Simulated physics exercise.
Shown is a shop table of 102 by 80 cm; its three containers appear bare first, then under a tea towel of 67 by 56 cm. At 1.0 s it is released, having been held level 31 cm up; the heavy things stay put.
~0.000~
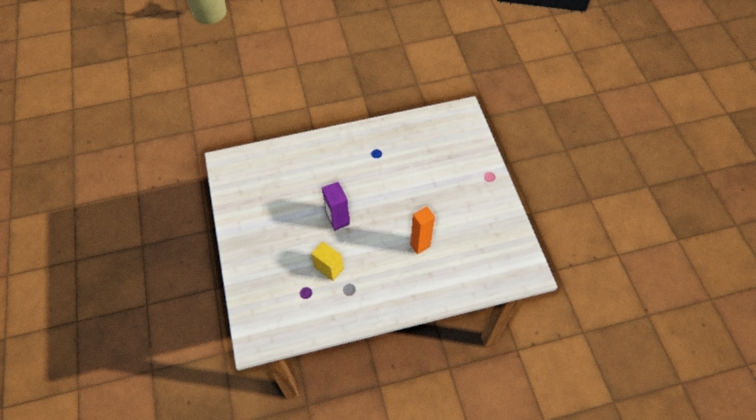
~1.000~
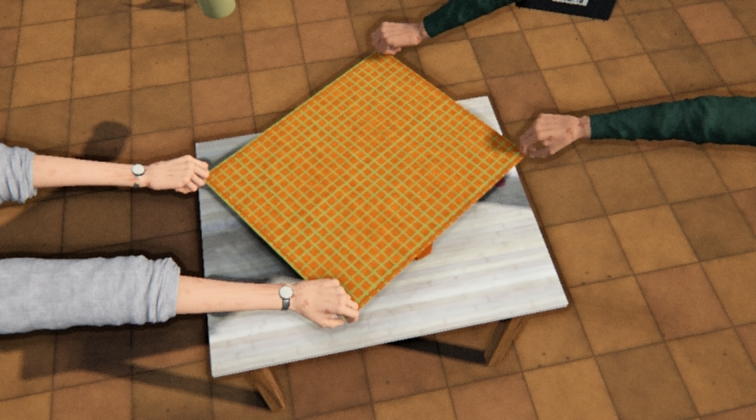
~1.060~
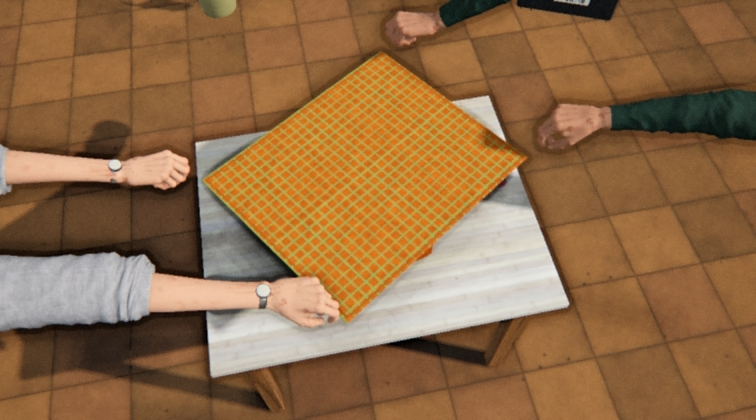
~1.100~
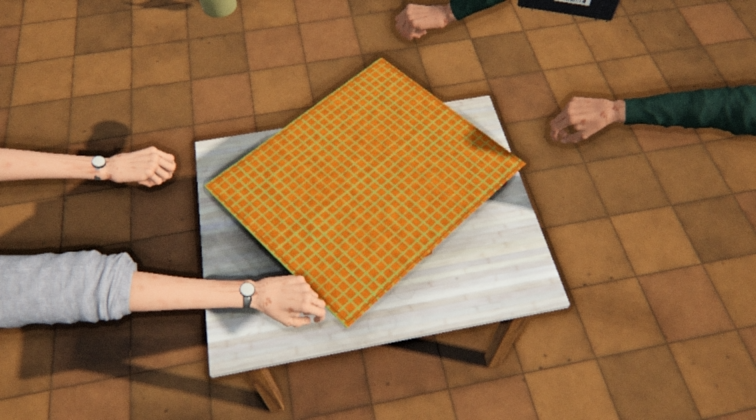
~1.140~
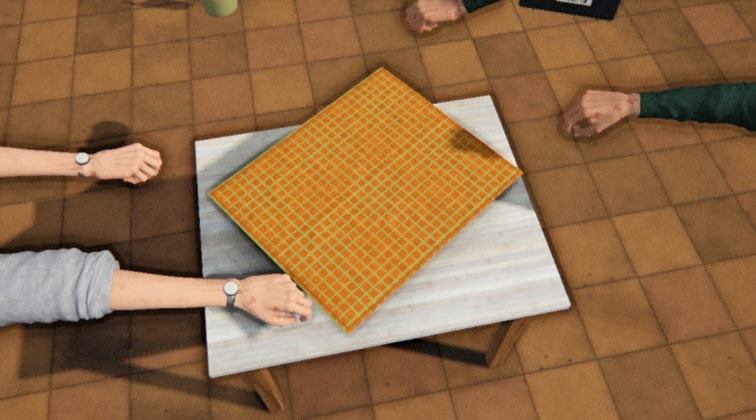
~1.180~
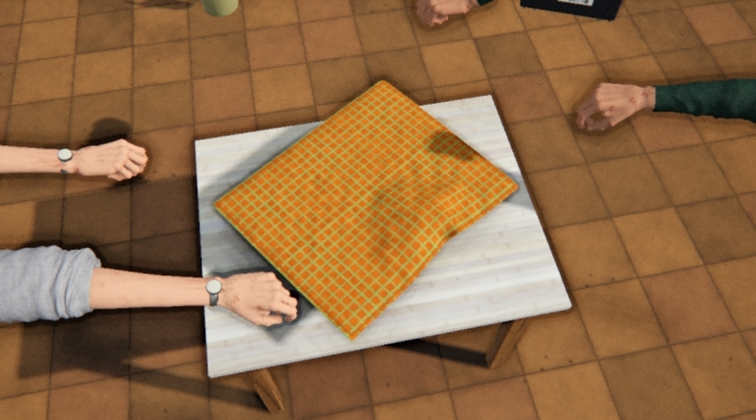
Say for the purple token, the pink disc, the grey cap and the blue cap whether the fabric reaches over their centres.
In order: The purple token remains in the open; the pink disc still shows; the grey cap ends under the cloth; the blue cap vanishes under it.
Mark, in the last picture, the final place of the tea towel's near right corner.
It settles at roughly (475, 262).
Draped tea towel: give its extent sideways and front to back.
62 cm by 66 cm, more or less.
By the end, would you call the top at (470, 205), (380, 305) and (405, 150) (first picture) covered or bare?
Going through the three points in turn, they end up showing, concealed and showing.
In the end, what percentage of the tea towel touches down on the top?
Share on top, approx.: 25 %.
By 1.4 s, 20 % of it is down, spanning 64 by 64 cm, above blue cap, grey cap.
By 1.5 s, 25 % of it is down, spanning 63 by 66 cm, above blue cap, grey cap.
By 1.7 s, 25 % of it is down, spanning 63 by 65 cm, above blue cap, grey cap.
By 1.9 s, 25 % of it is down, spanning 63 by 65 cm, above blue cap, grey cap.
By 2.7 s, 25 % of it is down, spanning 63 by 65 cm, above blue cap, grey cap.
